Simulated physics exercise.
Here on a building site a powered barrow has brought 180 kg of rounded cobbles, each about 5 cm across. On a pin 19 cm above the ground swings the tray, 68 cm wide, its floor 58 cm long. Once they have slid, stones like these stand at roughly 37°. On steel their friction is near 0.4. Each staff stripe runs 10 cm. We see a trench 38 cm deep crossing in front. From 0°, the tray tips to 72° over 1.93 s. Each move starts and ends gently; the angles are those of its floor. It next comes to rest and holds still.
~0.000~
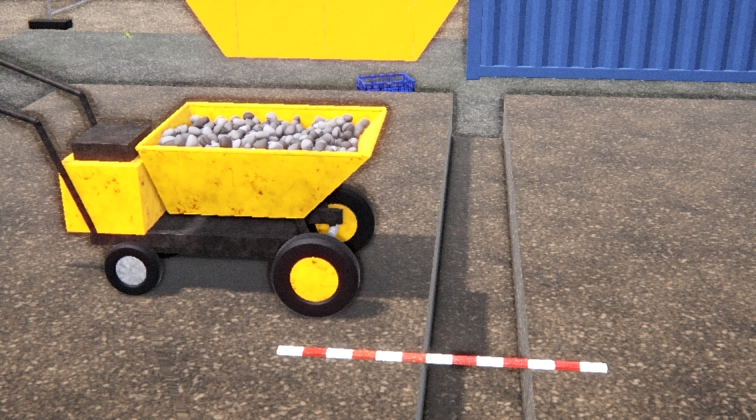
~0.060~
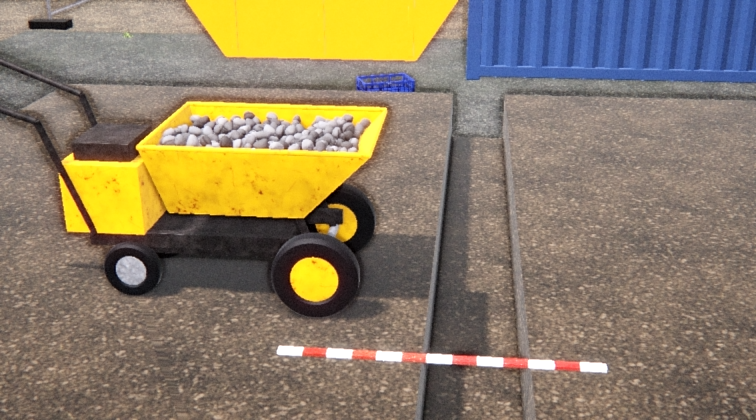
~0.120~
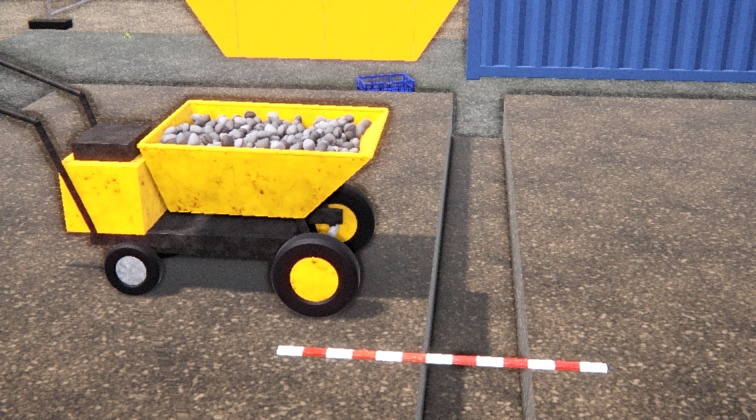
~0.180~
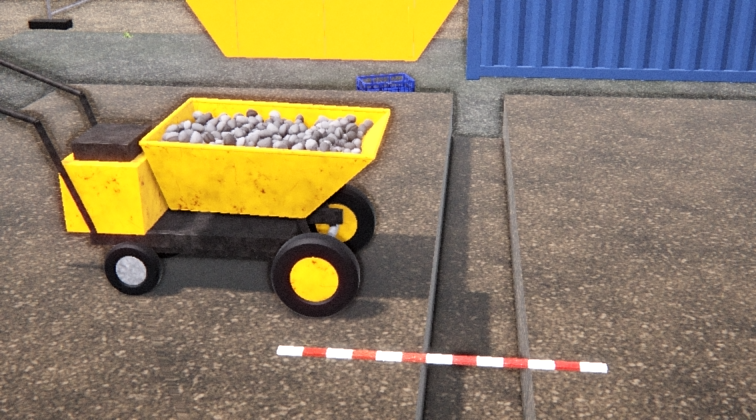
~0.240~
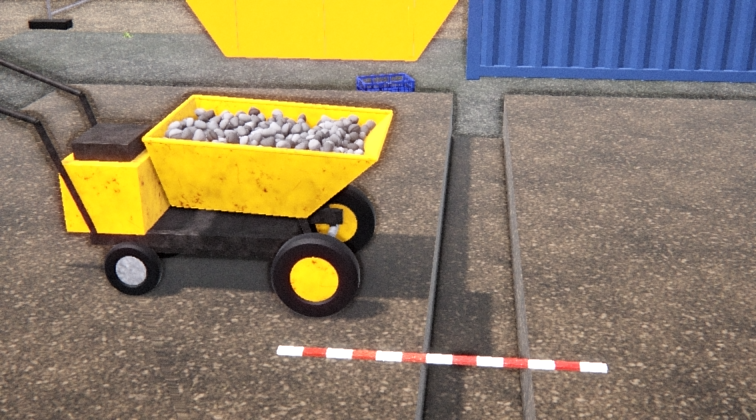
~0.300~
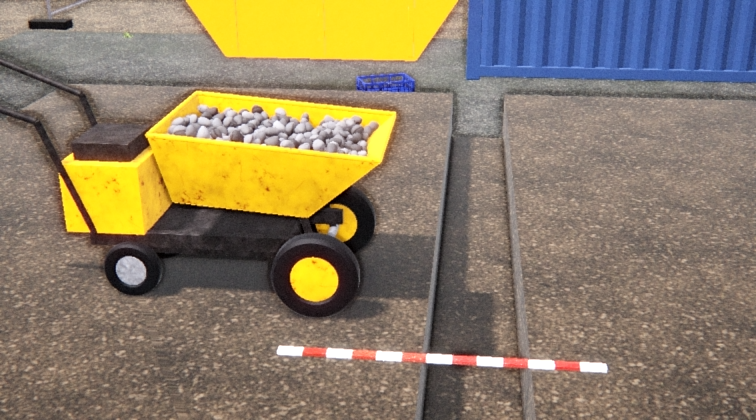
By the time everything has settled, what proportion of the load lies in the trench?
About 88 percent of the load.
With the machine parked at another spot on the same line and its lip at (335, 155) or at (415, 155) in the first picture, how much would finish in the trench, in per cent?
Near 100 then near 45 percent.
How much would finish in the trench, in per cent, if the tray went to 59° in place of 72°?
With that change, near 85 per cent.
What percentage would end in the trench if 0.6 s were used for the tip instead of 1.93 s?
About 65%.
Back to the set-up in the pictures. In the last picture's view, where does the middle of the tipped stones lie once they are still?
Somewhere near pixel (489, 344).
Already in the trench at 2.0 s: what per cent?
Some 60 per cent of the load by that point.
After 1.5 s the floor is at 61°; 97 % in the tray, 3 % in the trench; the foremost stones are at (487, 259).
After 2.0 s the floor is at 72°; 29 % in the tray, 60 % in the trench, 11 % past the trench; the foremost stones are at (621, 300).
After 2.4 s the floor is at 72°; 6 % in the tray, 82 % in the trench, 12 % past the trench; the foremost stones are at (677, 302).
After 4.3 s the floor is at 72°; 0 % in the tray, 88 % in the trench, 12 % past the trench; the foremost stones are at (692, 306).
